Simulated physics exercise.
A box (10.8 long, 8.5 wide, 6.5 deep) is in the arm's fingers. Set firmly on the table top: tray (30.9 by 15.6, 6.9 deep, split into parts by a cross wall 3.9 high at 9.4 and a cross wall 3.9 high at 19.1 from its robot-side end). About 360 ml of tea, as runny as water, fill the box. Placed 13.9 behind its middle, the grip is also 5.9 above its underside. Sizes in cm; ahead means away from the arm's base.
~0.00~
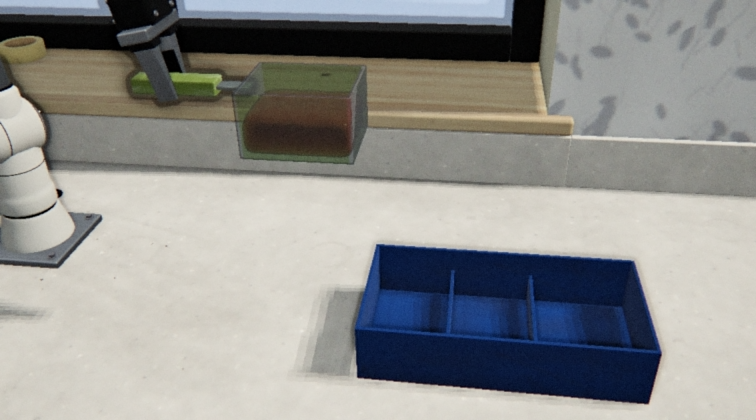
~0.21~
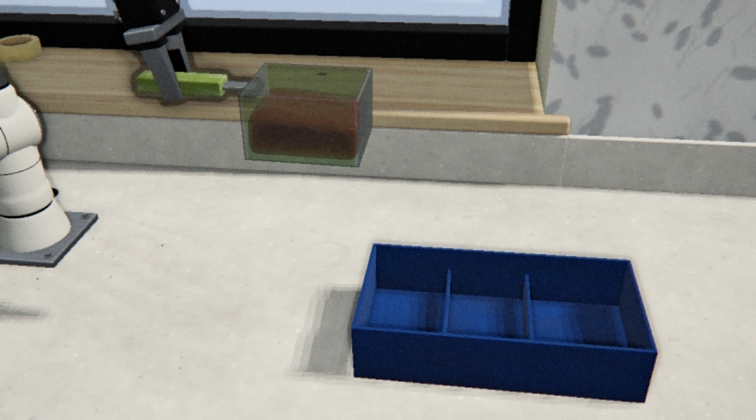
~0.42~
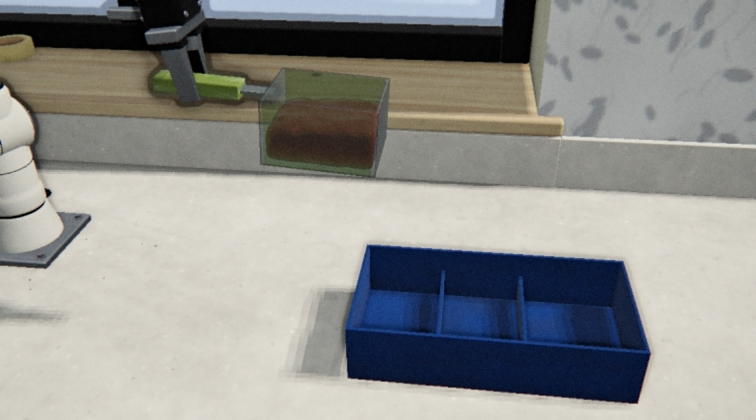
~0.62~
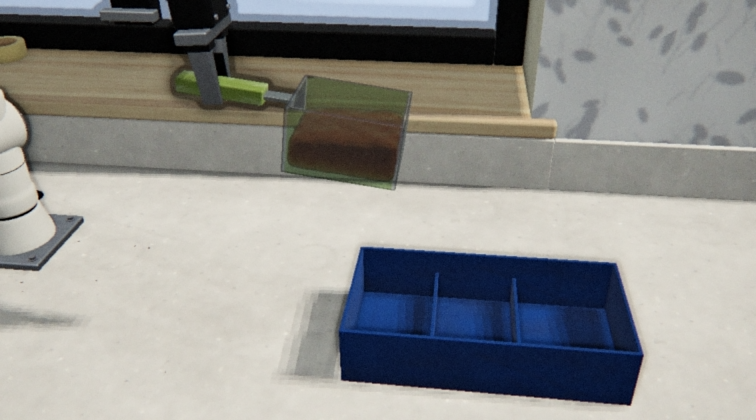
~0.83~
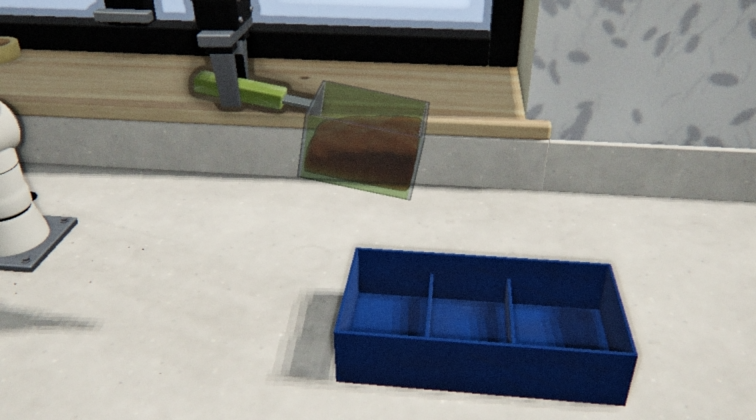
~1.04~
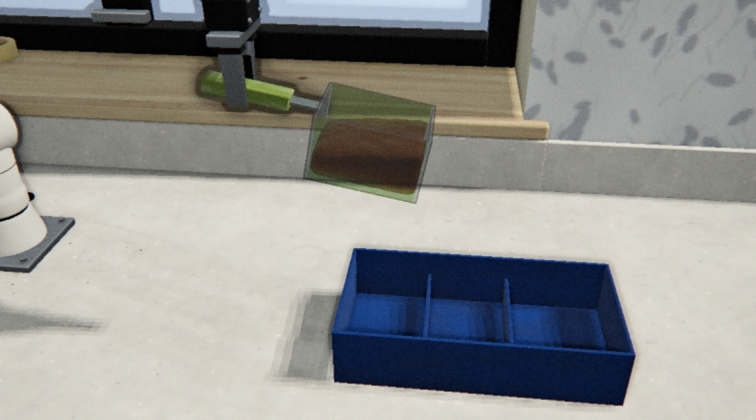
The clip opens on a gripper holding a clear box of brown liquid by its green handle, level above a pale table with an empty, three-part blue tray. The gripper carries the box a short way right and slightly down, gradually tilting its far end downward, while the liquid stays inside.
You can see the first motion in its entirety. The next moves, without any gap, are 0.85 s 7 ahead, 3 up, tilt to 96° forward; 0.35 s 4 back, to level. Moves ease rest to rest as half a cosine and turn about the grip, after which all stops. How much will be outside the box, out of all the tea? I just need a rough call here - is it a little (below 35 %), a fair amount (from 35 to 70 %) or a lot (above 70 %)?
It is a lot, above 70 %.
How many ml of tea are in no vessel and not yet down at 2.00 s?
Estimate: Some 25 ml.
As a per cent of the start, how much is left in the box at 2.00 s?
16 percent or so.
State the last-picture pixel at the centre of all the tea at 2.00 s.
My best guess is about (387, 307).
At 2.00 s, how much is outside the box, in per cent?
85 %.
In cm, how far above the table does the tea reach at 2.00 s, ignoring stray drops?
Some 18 cm.
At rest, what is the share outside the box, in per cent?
It works out at about 90 per cent.
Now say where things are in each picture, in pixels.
The first frame shows box floor at (307, 138), level; upper third of the tea around (304, 108), from x 245 to 360, top at y 90; 365 ml in the box.
The second frame shows box floor at (311, 140), tilted 1° forward; upper third of the tea around (302, 109), from x 250 to 365, top at y 90.
The third frame shows box floor at (326, 147), tilted 4° forward; upper third of the tea around (329, 117), from x 265 to 380, top at y 100.
The fourth frame shows box floor at (346, 157), tilted 7° forward; upper third of the tea around (348, 127), from x 290 to 405, top at y 110.
The fifth frame shows box floor at (361, 164), tilted 10° forward; upper third of the tea around (374, 135), from x 305 to 420, top at y 115.
The sixth frame shows box floor at (366, 167), tilted 11° forward; upper third of the tea around (376, 138), from x 315 to 425, top at y 120; 365 ml in the box.
By 1.52 s, tilted 62° forward, liquid up to 19 above the table; 275 ml in the box, 25 ml in the middle part, 10 ml in the robot-side part, 55 ml in the air or running down outside.
By 2.00 s, tilted 74° forward, liquid up to 54 above the table; 200 ml in the robot-side part, 60 ml in the box, 50 ml in the middle part, 25 ml on the table or floor, 5 ml in the far-side part, 25 ml in the air or running down outside.
By 2.44 s, level, liquid up to 35 above the table; 195 ml in the robot-side part, 55 ml in the middle part, 50 ml on the table or floor, 45 ml in the box, 5 ml in the far-side part, 15 ml in the air or running down outside.
By 3.24 s, level, liquid up to 82 above the table; 195 ml in the robot-side part, 60 ml on the table or floor, 60 ml in the middle part, 40 ml in the box, 10 ml in the far-side part.
Final state, 195 ml in the robot-side part, 60 ml on the table or floor, 60 ml in the middle part, 40 ml in the box, 10 ml in the far-side part. That is 88 % outside the box.
